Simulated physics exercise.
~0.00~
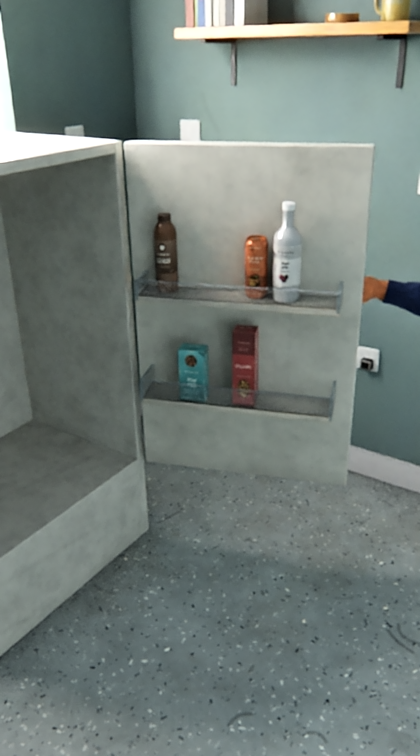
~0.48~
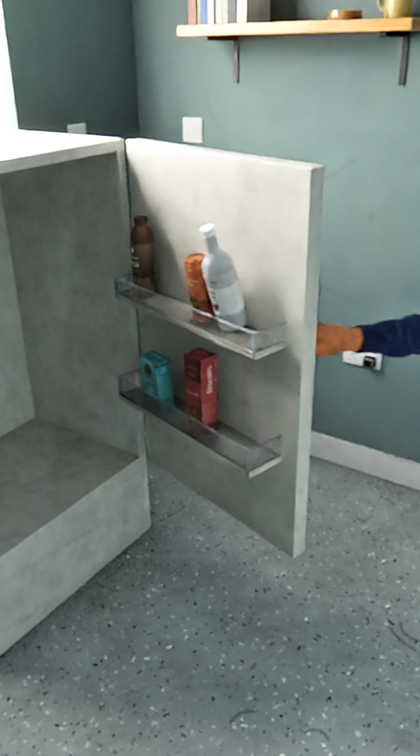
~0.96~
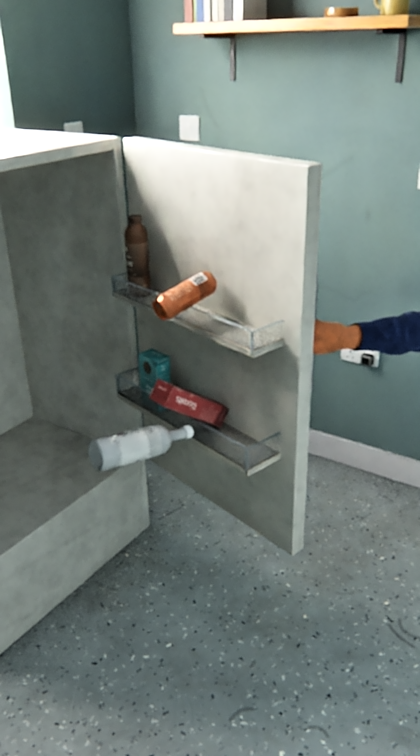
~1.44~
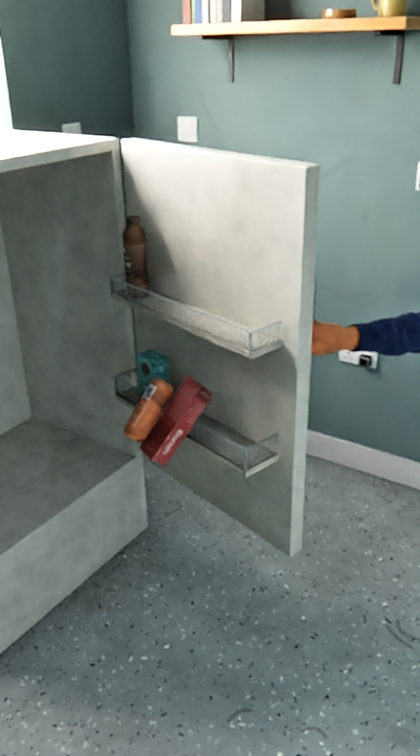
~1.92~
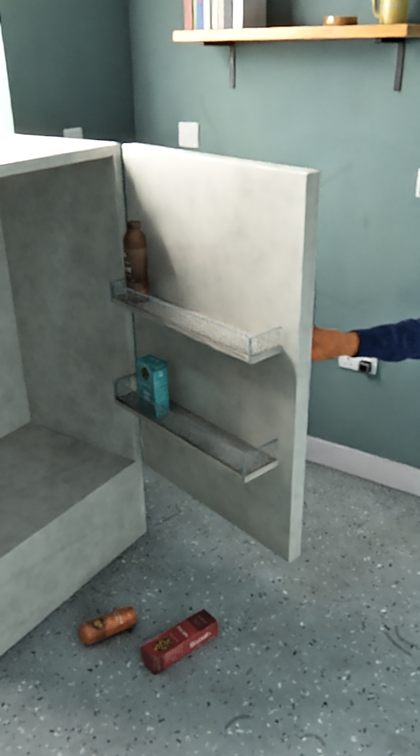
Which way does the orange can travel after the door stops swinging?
It moves down, tumbling off the upper rack and past the lower one to the speckled floor.
